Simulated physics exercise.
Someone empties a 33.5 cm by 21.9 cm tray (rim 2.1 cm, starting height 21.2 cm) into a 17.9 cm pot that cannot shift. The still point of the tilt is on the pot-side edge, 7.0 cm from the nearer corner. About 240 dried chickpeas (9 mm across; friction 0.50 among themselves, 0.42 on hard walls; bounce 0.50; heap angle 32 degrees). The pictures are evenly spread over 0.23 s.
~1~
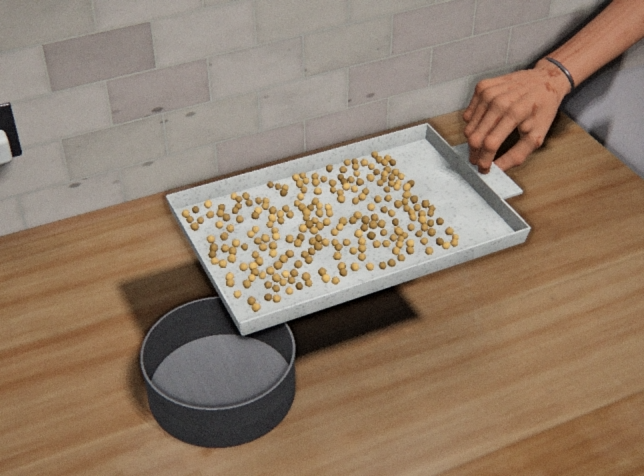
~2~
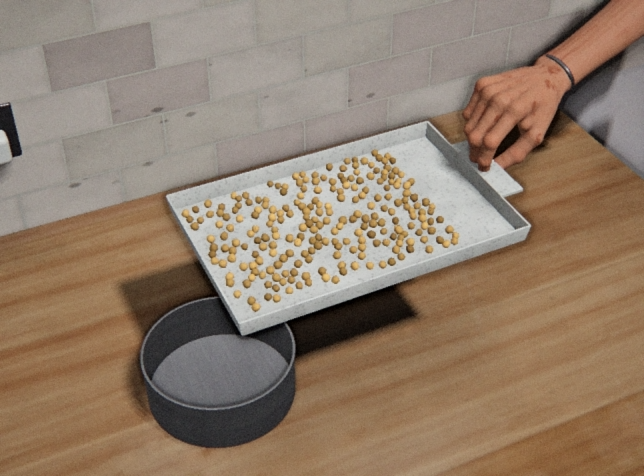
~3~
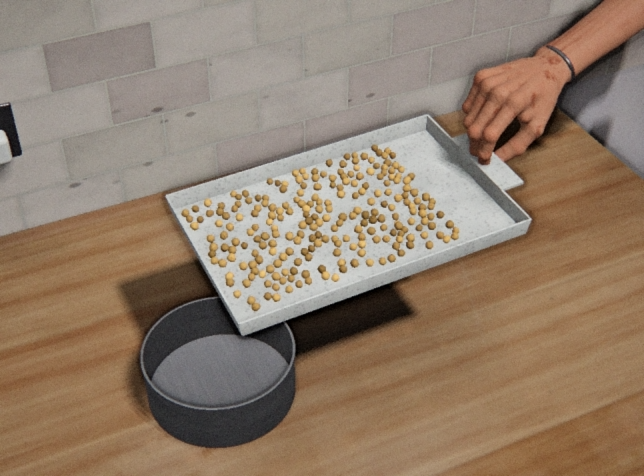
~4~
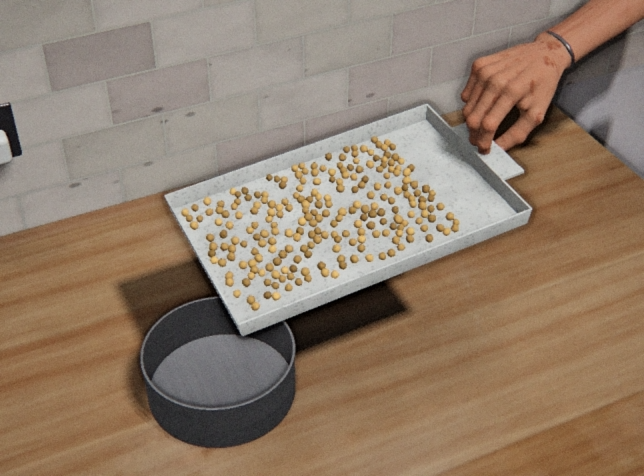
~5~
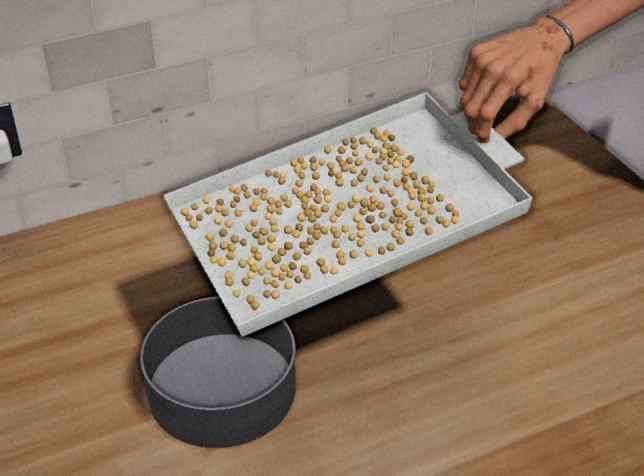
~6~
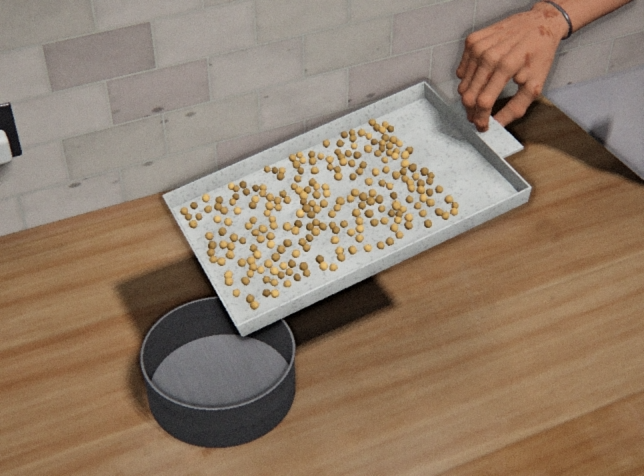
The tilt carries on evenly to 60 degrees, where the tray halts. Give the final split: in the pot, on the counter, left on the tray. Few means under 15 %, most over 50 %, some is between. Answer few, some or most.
In the pot: Few; on the counter: Few; left on the tray: Most.
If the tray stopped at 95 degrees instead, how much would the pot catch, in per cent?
In that case some 40 per cent.
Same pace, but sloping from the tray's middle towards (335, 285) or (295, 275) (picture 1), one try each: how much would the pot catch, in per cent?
Some 0 and 0 per cent.
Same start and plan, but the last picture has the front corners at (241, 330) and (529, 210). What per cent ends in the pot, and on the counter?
Pot 0, counter 5.
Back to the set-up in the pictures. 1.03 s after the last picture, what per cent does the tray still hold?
Some 95 per cent of the load.
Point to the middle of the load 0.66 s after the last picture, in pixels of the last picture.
Near (219, 243).
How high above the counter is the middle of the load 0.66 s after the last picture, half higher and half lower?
Some 24 cm.
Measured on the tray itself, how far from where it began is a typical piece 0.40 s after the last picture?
Roughly 7 cm.
Then, 0.40 s after the last picture, tilt 35 degrees; the tray holds 100 %, the pot 0 %.
Then, 0.66 s after the last picture, tilt 50 degrees; the tray holds 100 %, the pot 0 %.
Then, 1.03 s after the last picture, tilt 60 degrees; the tray holds 95 %, the pot 0 %.
In the end, pot 0 %, counter 5 %, tray 95 %.
